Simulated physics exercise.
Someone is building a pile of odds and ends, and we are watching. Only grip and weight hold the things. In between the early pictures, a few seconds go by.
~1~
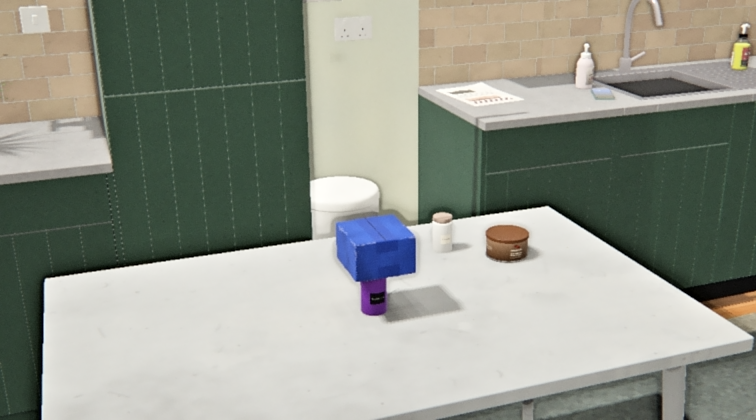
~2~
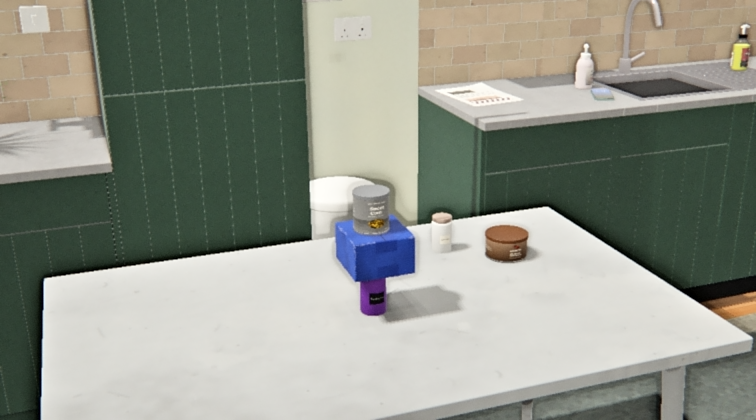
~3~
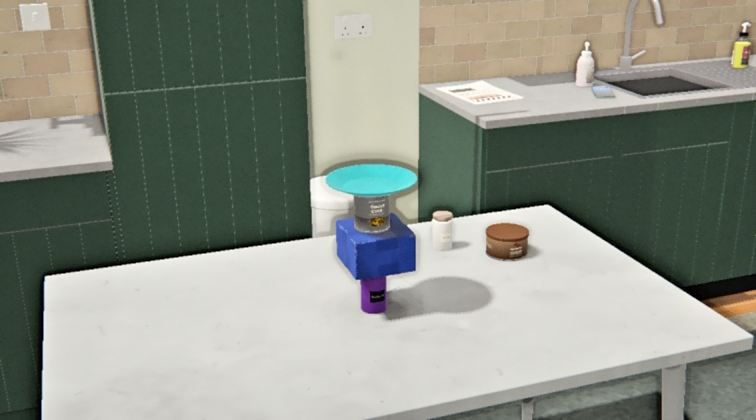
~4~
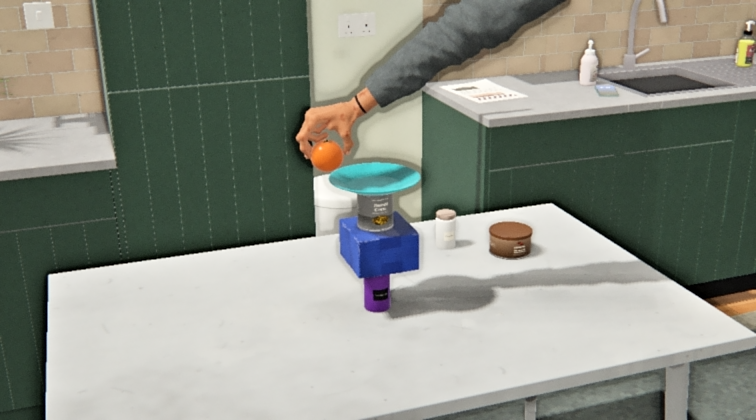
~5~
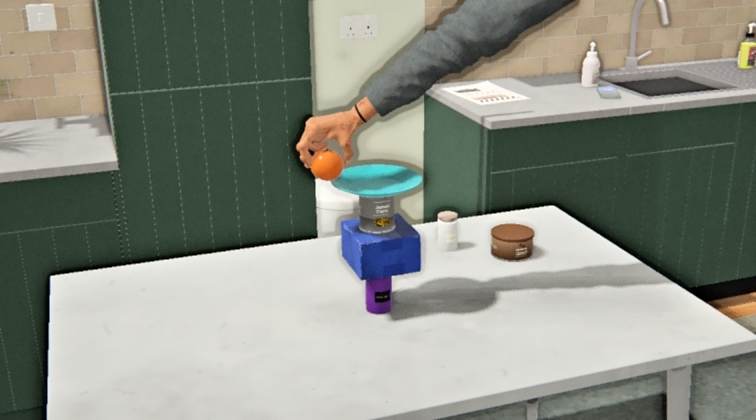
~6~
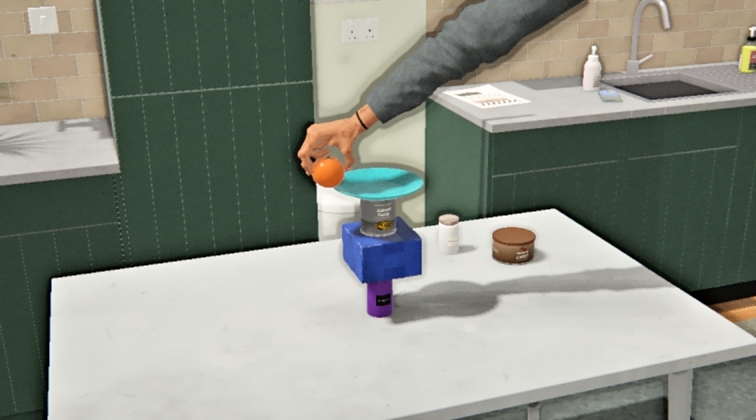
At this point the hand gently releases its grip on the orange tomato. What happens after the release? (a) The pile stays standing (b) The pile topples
b.
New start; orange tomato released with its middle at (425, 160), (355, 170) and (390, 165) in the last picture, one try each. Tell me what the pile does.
So the first time it tips over, the second time it stays intact, and the third time it stays intact.
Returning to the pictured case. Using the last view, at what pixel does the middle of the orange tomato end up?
Roughly pixel (289, 312) in the last picture.
Then, 0.40 s on from there, orange tomato now fallen.
Then, 0.50 s on from there, things are still on the move.
In the end, fallen, orange tomato; the other 6 unmoved. At the end, from the last picture's camera, orange tomato near (289, 312). The pile comes apart.
